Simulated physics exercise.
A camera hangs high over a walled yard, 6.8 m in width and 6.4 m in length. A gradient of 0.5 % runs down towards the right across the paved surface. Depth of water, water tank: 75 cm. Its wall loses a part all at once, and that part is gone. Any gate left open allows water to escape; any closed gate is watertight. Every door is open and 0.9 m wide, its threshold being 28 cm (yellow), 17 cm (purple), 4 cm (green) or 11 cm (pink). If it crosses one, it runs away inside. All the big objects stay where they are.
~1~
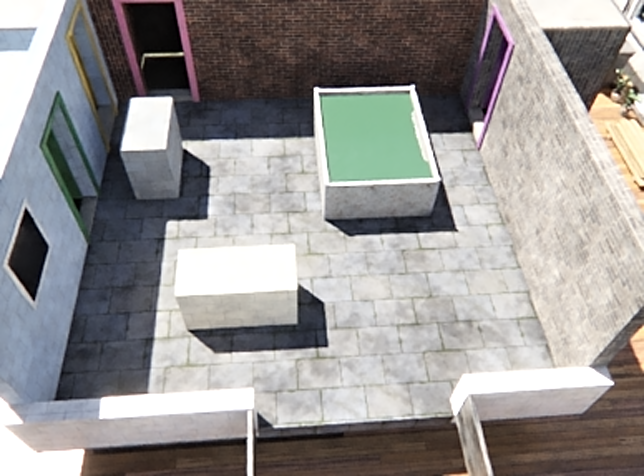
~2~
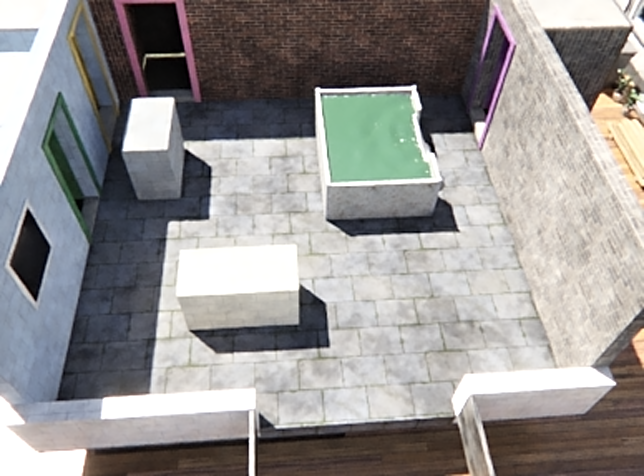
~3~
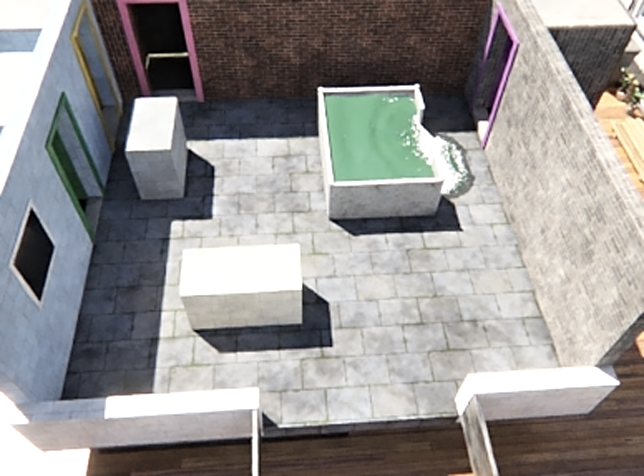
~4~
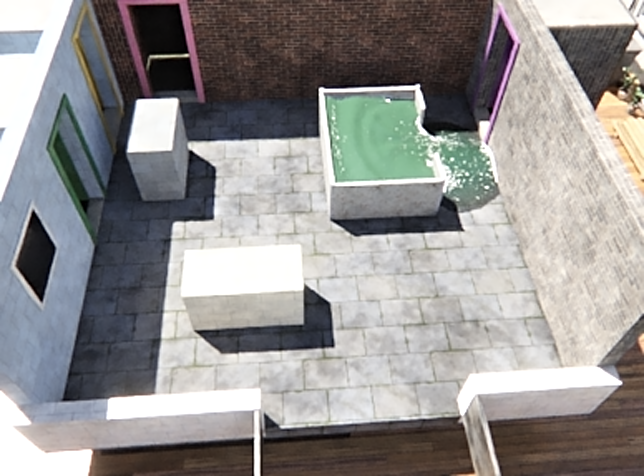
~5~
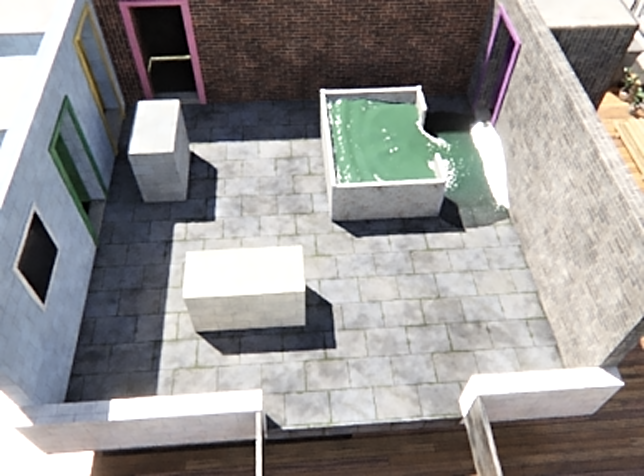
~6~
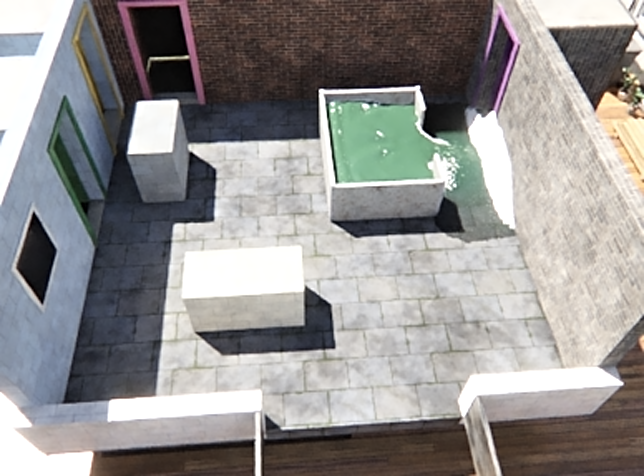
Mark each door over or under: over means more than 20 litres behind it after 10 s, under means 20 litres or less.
Yellow door under, purple door over, green door under, pink door under.
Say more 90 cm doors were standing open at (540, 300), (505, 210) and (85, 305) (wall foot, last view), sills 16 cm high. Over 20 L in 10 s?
Check each in turn: The first fails, the second succeeds, the third fails.
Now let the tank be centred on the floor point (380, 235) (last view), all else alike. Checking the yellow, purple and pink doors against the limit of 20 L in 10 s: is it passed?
Measured against that limit, yellow comes out short of it, purple short of it and pink short of it.
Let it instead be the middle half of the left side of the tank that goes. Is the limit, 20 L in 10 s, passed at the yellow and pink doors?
Checking each door against the limit: Yellow does not exceed it, pink tops it.
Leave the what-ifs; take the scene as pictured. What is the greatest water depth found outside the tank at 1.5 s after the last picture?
Depth max: Approx. 44 cm.
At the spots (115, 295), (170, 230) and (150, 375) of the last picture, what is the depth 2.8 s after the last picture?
Listed order: 0 / 0 / 0 cm.
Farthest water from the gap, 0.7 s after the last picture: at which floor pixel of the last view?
I'd put it close to (541, 333).
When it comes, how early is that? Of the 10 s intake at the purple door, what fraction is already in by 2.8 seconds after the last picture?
Some 90 per cent by then.
Then, 0.7 s after the last picture water covers 15 % of the floor and is deepest (54 cm) near (482, 166); yellow door not reached, purple door 35 cm at the sill, 44 L in, green door not reached, pink door not reached.
Then, 1.5 s after the last picture water covers 30 % of the floor and is deepest (44 cm) near (449, 97); yellow door not reached, purple door 28 cm at the sill, 111 L in, green door not reached, pink door not reached.
Then, 2.8 s after the last picture water covers 50 % of the floor and is deepest (31 cm) near (482, 166); yellow door not reached, purple door 23 cm at the sill, 150 L in, green door not reached, pink door 6 cm at the sill, 0 L in.
Then, 5.3 s after the last picture water covers 70 % of the floor and is deepest (18 cm) near (460, 103); yellow door 15 cm at the sill, 0 L in, purple door 15 cm at the sill, 166 L in, green door 3 cm at the sill, 0 L in, pink door 5 cm at the sill, 0 L in.
Then, 9.3 s after the last picture water covers 95 % of the floor and is deepest (12 cm) near (242, 414); yellow door 9 cm at the sill, 0 L in, purple door 9 cm at the sill, 166 L in, green door 5 cm at the sill, 7 L in, pink door 9 cm at the sill, 5 L in.
